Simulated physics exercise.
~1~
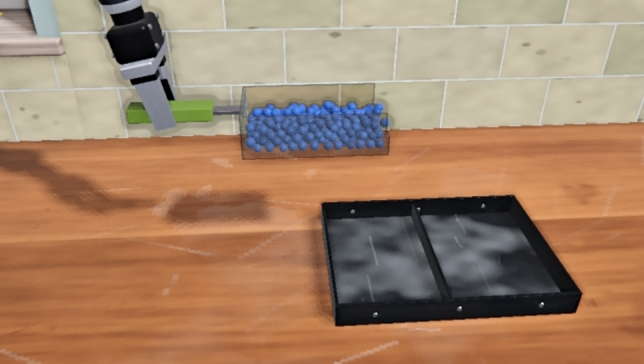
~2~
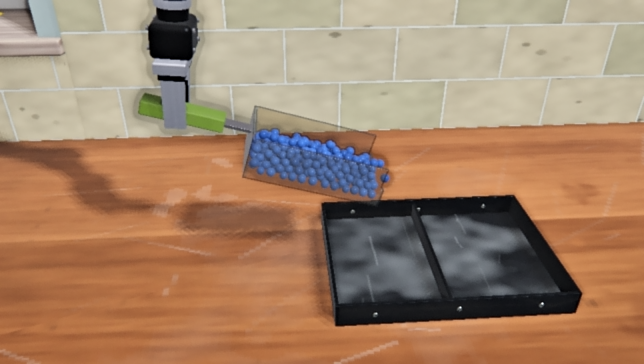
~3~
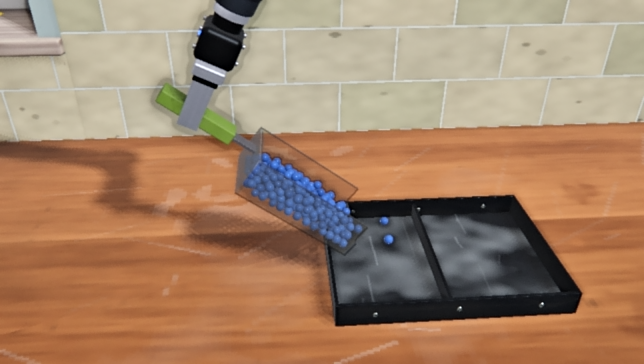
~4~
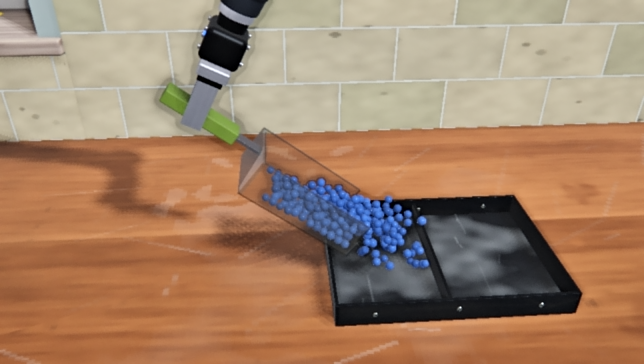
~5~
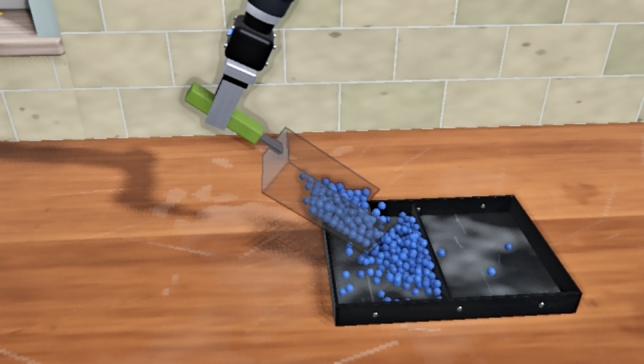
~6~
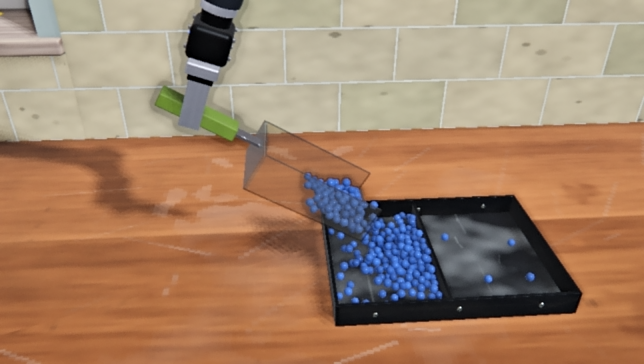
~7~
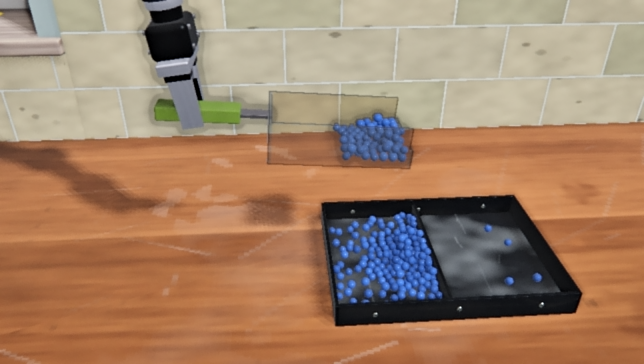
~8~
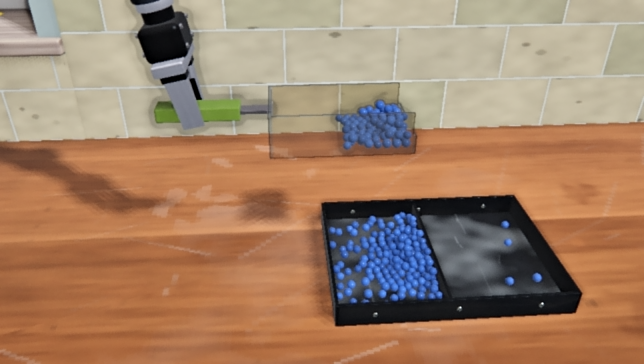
A black and grey robot arm grips the green handle of a clear box full of small blue beads, above a wooden counter before a pale tiled wall, seen from slightly above. To the right sits a black tray split in two by a cross wall. The arm lowers the box and tips it rightward, and beads spill over the tray's near edge. They pile into the left part, while a few scatter into the right part. The arm then levels and lifts the box, which still holds some beads, leaving most in the tray's left part.
